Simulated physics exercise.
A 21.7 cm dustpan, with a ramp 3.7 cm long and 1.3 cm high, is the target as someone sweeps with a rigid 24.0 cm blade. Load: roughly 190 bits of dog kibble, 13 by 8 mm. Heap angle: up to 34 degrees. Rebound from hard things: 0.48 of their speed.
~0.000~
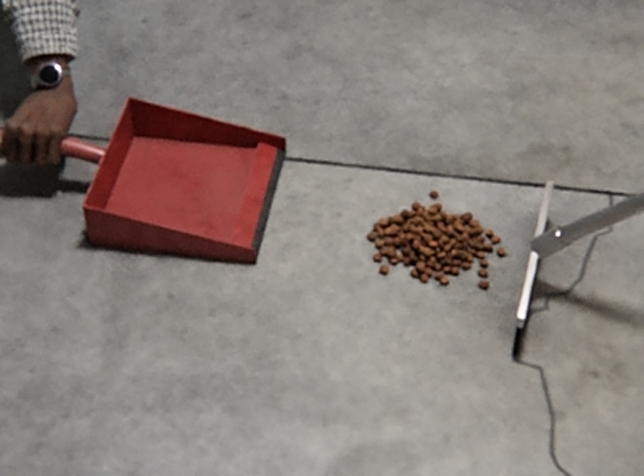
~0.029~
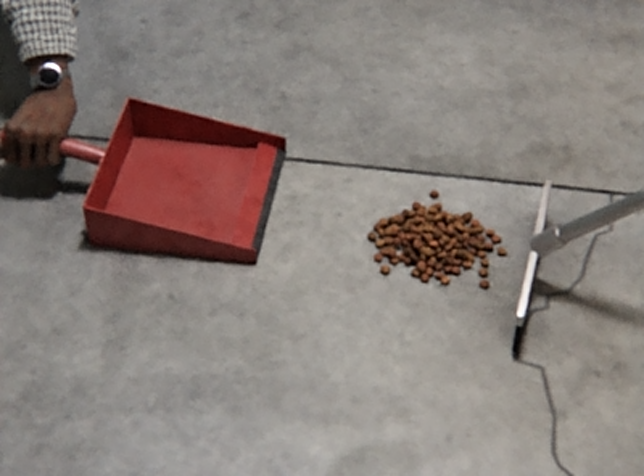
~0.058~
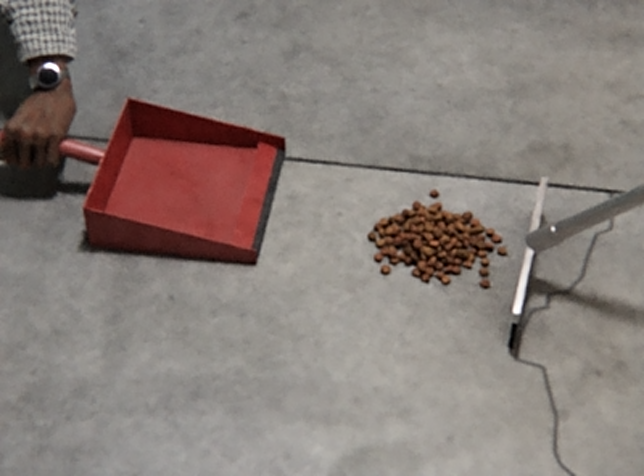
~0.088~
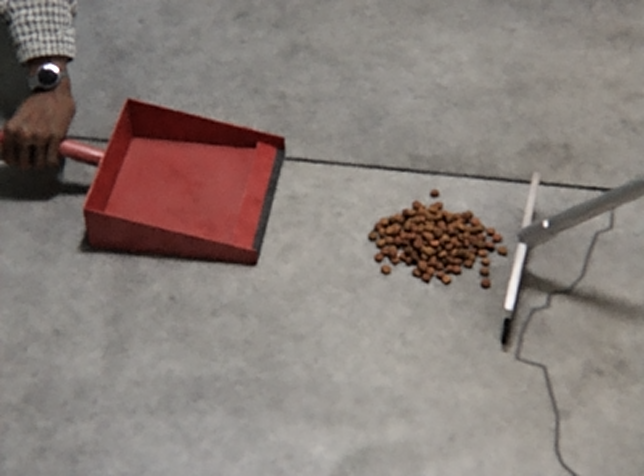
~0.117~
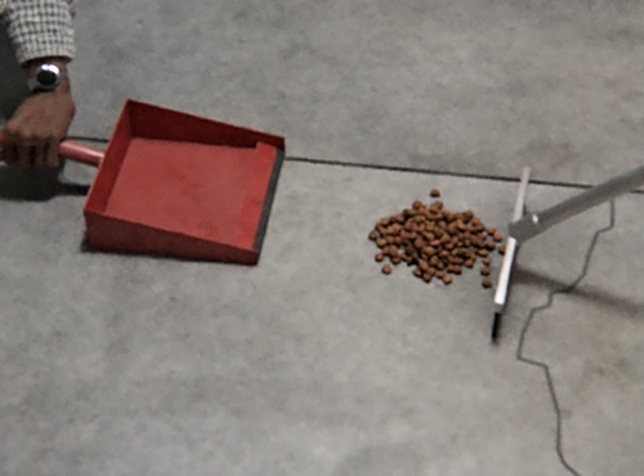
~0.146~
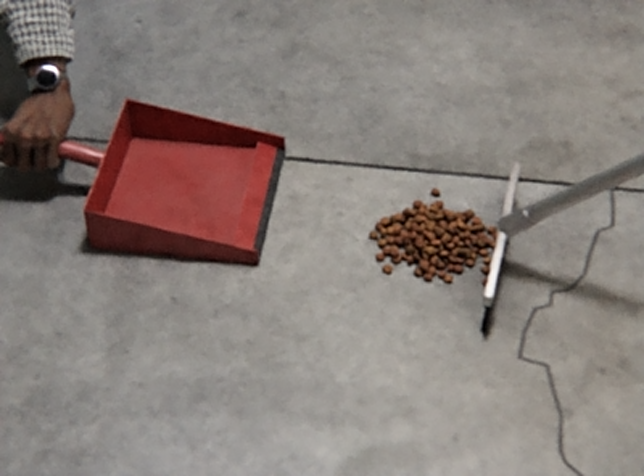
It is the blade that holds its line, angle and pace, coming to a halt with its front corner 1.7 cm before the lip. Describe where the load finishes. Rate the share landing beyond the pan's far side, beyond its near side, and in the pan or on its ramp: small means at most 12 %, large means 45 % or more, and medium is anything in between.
Shares: Far side - medium; near side - small; pan - medium.
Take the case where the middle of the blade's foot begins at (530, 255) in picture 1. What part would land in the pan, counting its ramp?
It would come to about 25 in a hundred.
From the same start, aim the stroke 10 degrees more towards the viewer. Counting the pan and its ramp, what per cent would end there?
That would give about 35 percent.
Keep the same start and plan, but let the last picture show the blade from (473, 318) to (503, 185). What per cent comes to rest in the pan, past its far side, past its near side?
Pan 20, far 0, near 10.
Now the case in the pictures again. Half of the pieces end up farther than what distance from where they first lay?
24 cm or thereabouts.
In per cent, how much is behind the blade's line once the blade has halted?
Near 10 percent, give or take.
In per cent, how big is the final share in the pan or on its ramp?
Estimate: Near 30 %.
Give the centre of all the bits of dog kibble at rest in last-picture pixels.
In the last view, approximately (281, 175).
Then, at 0.43 s, middle of the blade 17 cm from the lip; 0 % over the lip, far side 0 %, near side 0 %.
Then, at 0.62 s, middle of the blade 8 cm from the lip; 0 % over the lip, far side 5 %, near side 5 %.
After 0.92 s, middle of the blade 3 cm from the lip; 30 % over the lip, far side 15 %, near side 5 %.
At rest (1.3 s), far side 15 %, near side 5 %, pan 30 %, in front of the lip or behind the blade 50 %.
